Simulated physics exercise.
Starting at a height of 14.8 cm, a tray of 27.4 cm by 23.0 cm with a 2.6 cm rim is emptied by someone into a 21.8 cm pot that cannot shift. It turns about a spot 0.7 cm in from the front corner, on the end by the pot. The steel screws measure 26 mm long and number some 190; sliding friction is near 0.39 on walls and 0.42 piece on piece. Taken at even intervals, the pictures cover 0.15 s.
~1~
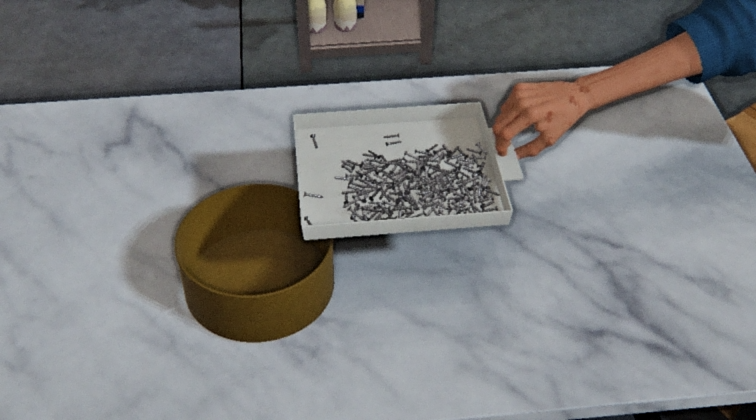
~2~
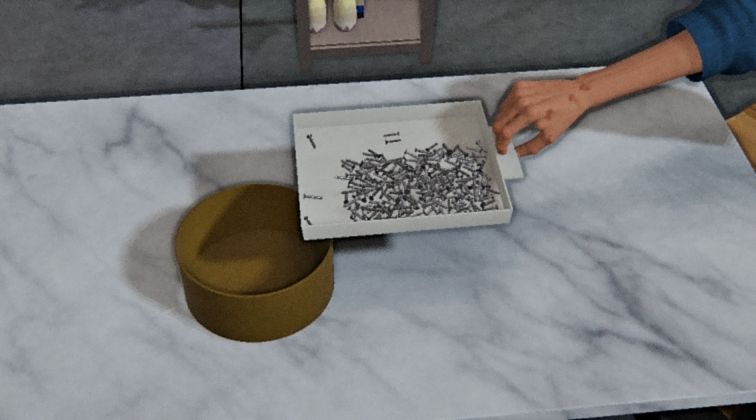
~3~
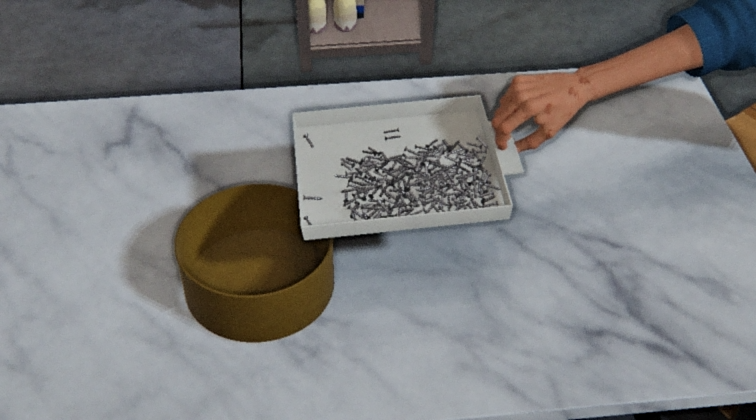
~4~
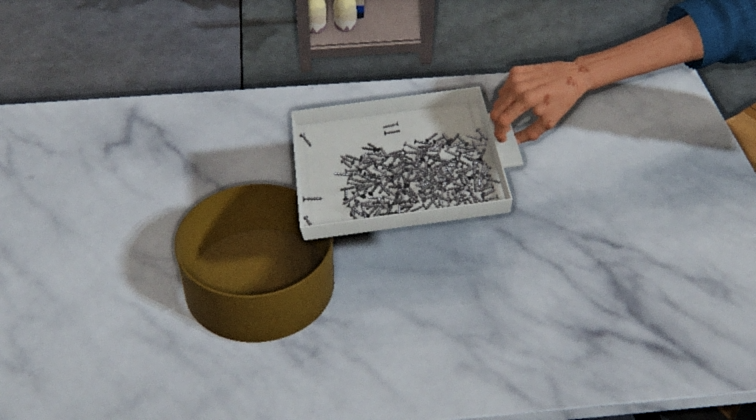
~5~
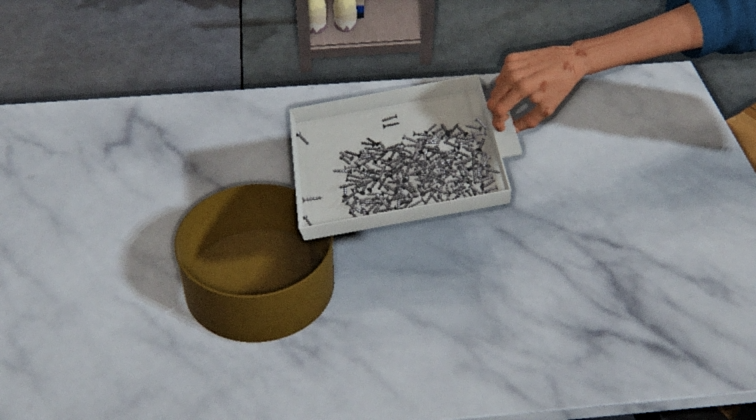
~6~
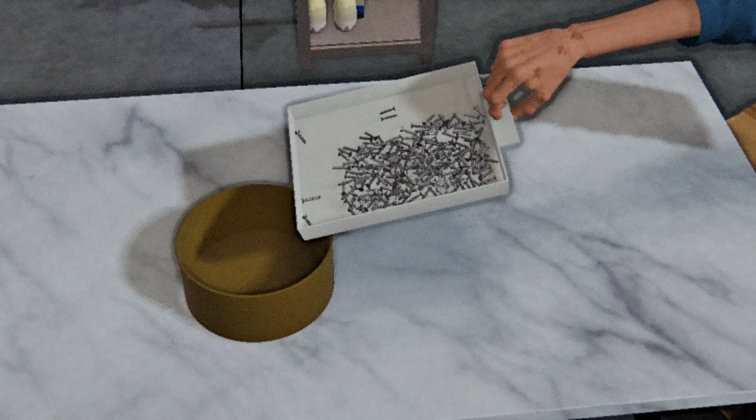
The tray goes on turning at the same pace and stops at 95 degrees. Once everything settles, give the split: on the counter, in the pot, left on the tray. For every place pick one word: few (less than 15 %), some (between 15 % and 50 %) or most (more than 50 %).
Counter gets few, pot gets most, tray gets few.
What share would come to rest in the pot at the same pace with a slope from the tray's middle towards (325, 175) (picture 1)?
That comes to around 70 per cent.
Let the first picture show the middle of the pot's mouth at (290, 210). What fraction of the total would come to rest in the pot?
With the pot there, close to 20 per cent.
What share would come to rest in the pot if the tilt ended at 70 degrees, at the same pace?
Estimate: Roughly 70 percent.
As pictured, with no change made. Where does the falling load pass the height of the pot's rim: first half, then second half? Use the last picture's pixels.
(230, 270) first, (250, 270) later, roughly.
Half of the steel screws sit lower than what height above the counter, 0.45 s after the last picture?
Roughly 18 centimetres, more or less.
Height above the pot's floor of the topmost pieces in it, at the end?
About 3.0 cm.
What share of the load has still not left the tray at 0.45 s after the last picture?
Around 90 percent.
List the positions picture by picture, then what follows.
The first frame shows tray tilt 0 degrees, front corners at (304, 225) and (510, 210); middle of the pieces at (418, 189); pot at (254, 237).
The second frame shows tray tilt 1 degrees, front corners at (304, 225) and (510, 209); middle of the pieces at (418, 188).
The third frame shows tray tilt 2 degrees, front corners at (303, 226) and (510, 205); middle of the pieces at (417, 185).
The fourth frame shows tray tilt 5 degrees, front corners at (302, 226) and (510, 198), lowest corner left front; middle of the pieces at (417, 181).
The fifth frame shows tray tilt 9 degrees, front corners at (301, 227) and (509, 189), lowest corner left front; middle of the pieces at (416, 175).
The sixth frame shows tray tilt 14 degrees, front corners at (300, 228) and (506, 180), lowest corner left front; middle of the pieces at (414, 168); pot at (254, 237).
Then, 0.27 s after the last picture, tilt 54 degrees; the tray holds 100 %, the pot 0 %.
Then, 0.45 s after the last picture, tilt 81 degrees; the tray holds 90 %, the pot 0 %.
Then, 0.76 s after the last picture, tilt 95 degrees; the tray holds 5 %, the pot 90 %.
In the end, counter 5 %, pot 95 %, tray 5 %.
